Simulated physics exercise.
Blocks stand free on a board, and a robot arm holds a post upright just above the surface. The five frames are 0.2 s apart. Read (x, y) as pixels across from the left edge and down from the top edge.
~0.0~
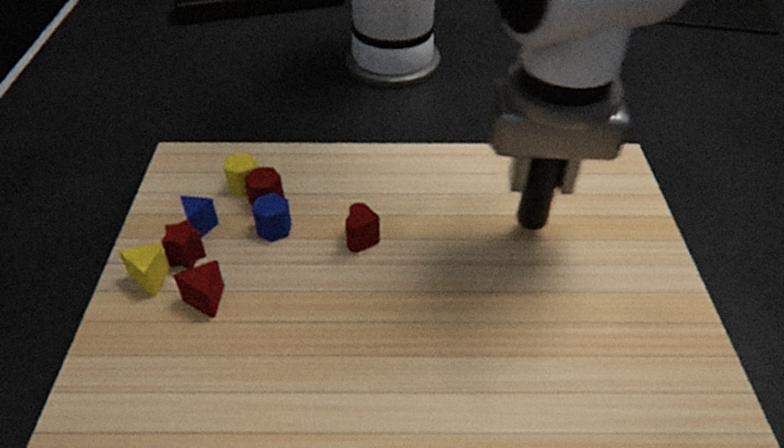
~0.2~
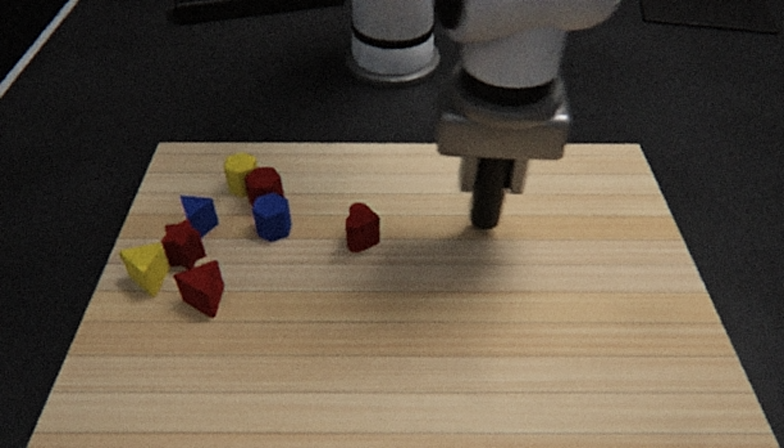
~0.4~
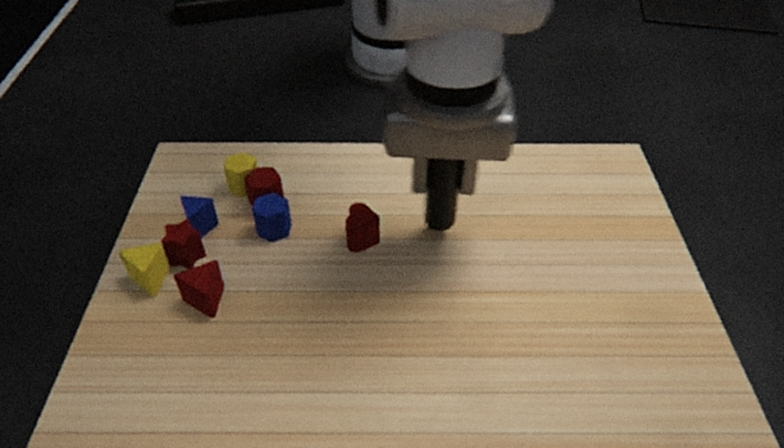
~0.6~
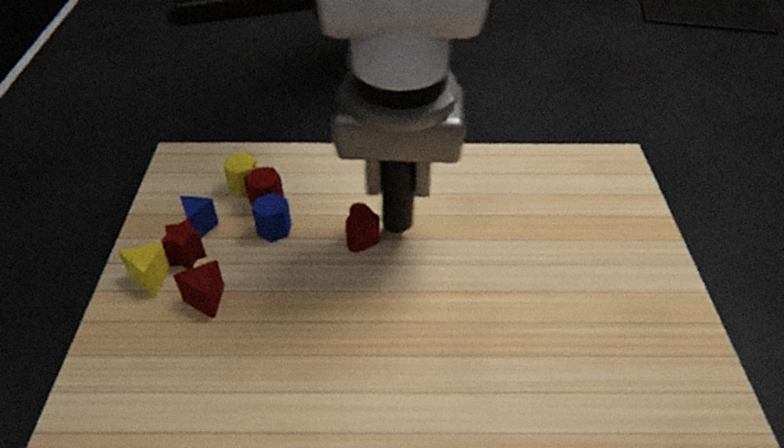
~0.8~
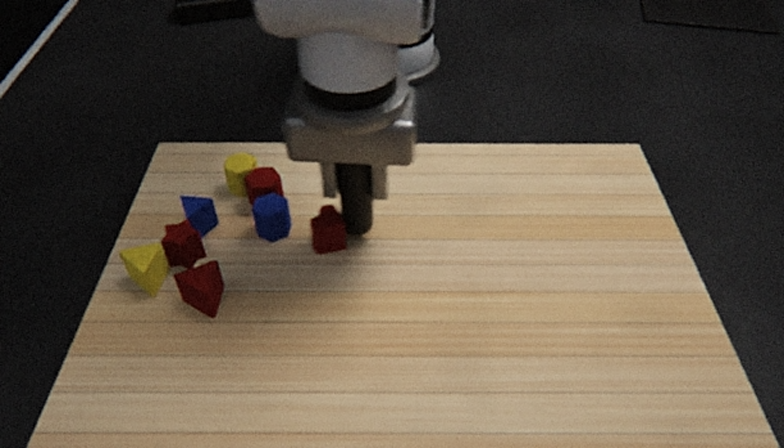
A robot arm moves a post left across the board and pushes the red heart block left.
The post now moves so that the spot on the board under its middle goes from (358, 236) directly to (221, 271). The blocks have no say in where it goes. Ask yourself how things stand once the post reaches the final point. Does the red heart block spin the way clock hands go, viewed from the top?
Going by the path, yes.
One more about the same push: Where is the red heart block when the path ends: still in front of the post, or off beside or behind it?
Most likely the red heart block stays ahead.
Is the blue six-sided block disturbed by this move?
Once the path is done, it remains where it sat before.
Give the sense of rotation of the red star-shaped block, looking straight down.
Rotation: Clockwise.
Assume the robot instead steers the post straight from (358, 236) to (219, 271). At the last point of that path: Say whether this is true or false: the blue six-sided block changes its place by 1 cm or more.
The claim does not hold.
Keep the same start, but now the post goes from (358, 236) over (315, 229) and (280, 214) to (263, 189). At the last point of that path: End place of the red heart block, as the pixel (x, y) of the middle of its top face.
I think it will end close to (290, 222).
What follows on the original path. One third of the way, post at (312, 237); red heart block at (279, 227), turned 15° clockwise.
Two thirds of the way, post at (266, 249); red heart block at (231, 237), turned 25° clockwise.
At the end, post at (218, 261); red star-shaped block at (166, 231), turned 30° clockwise; red three-sided block still; blue six-sided block still; red heart block at (181, 247), turned 35° clockwise.
